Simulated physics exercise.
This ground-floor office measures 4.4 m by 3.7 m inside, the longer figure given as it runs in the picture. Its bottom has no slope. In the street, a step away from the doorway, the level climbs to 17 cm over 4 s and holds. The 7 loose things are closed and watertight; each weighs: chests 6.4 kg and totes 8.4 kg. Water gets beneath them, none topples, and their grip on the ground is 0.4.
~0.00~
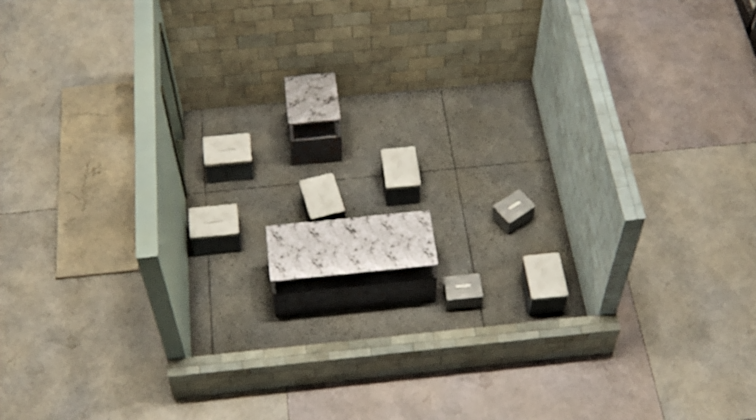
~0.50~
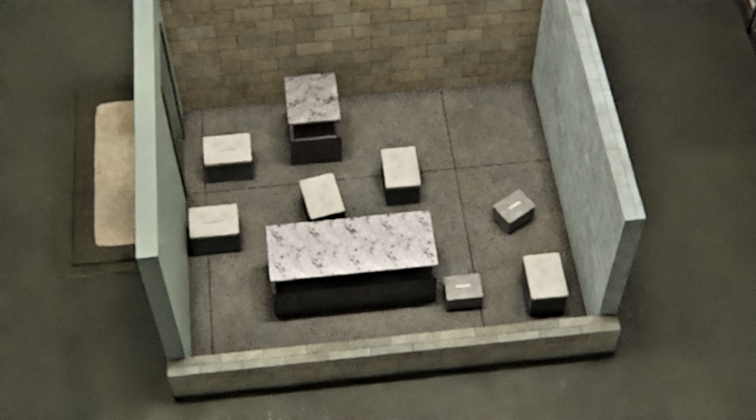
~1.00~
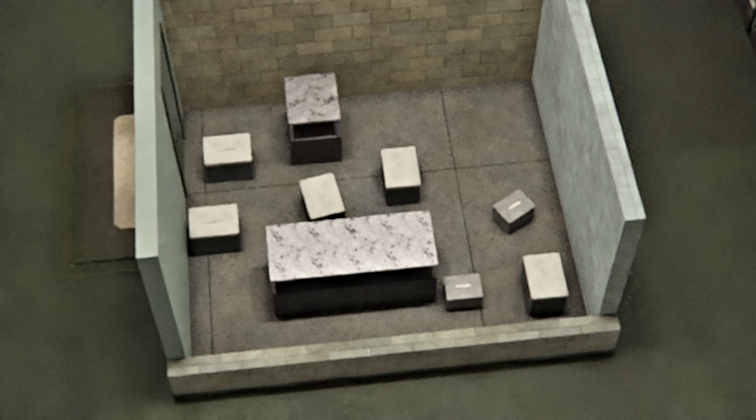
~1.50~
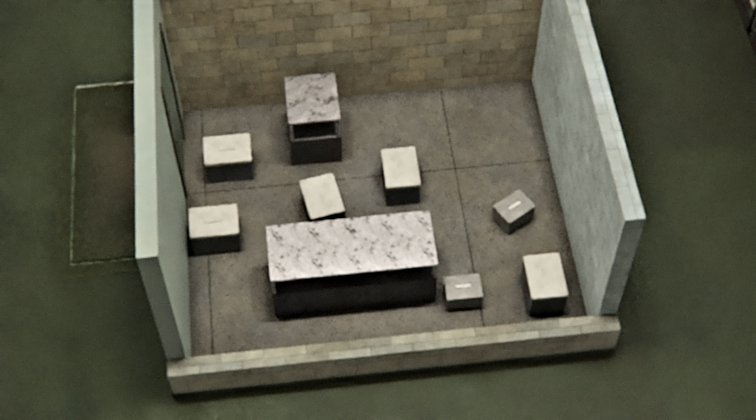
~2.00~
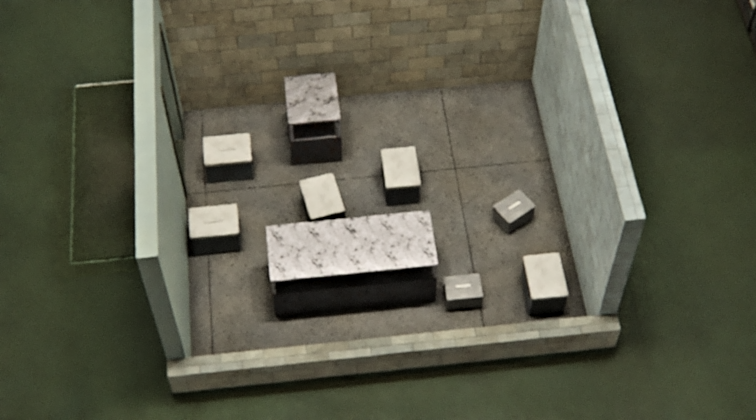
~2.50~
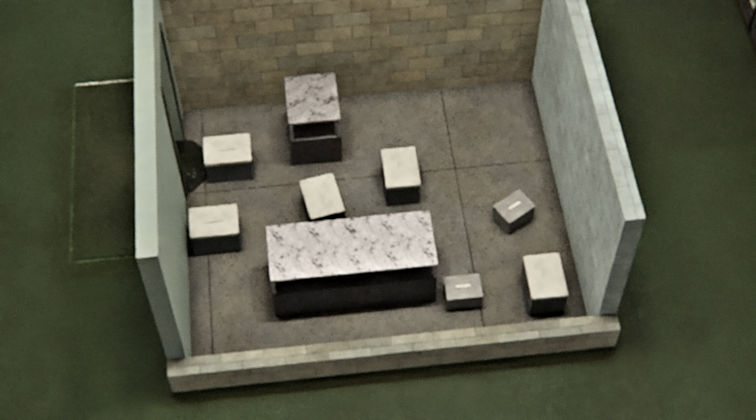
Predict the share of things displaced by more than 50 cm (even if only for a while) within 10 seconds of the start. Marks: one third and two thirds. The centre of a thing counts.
Share: Between one and two thirds.
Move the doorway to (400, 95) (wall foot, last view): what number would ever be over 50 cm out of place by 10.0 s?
In that case 2 of them.
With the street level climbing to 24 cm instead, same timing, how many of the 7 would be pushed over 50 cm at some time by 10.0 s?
Then 4.
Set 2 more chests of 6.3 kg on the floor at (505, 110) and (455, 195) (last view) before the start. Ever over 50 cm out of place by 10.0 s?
In that order: Less, more.
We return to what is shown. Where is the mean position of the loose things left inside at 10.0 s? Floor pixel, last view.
Near (461, 219).
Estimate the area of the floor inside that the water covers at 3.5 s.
About 1.5 m2.
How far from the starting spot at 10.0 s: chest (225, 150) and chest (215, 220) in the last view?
In turn: 300 cm, 5 cm.
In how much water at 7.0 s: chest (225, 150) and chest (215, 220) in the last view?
Roughly 7 and 2 cm.
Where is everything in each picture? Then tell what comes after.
In the first picture, a chest at (401, 167) rests on the ground; a chest at (546, 275) rests on the ground; 0.0 m2 under water; 0 of 7 have shifted.
In the second picture, a chest at (401, 167), on the bottom; a chest at (546, 275) rests on the ground; 0.0 m2 under water; 0 of 7 have shifted.
In the third picture, a chest at (401, 167) rests on the ground; a chest at (546, 275), on the bottom; 0.0 m2 under water; 0 of 7 have shifted.
In the fourth picture, a chest at (401, 167), on the bottom; a chest at (546, 275) rests on the ground; 0.0 m2 under water; 0 of 7 have shifted.
In the fifth picture, a chest at (401, 167), on the bottom; a chest at (546, 275), on the bottom; 0.0 m2 under water; 0 of 7 have shifted.
In the sixth picture, a chest at (401, 167), on the bottom; a chest at (546, 275), on the bottom; water covers 0.2 m2; 0 of 7 have shifted.
After 3.5 s 0 of 7 are over 50 cm from their spots; 0 afloat.
After 4.5 s 0 of 7 are over 50 cm from their spots; 0 afloat.
After 7.0 s 2 of 7 are over 50 cm from their spots; 1 afloat.
After 10.0 s 3 of 7 are over 50 cm from their spots, and 3 have been at some point; 4 afloat.
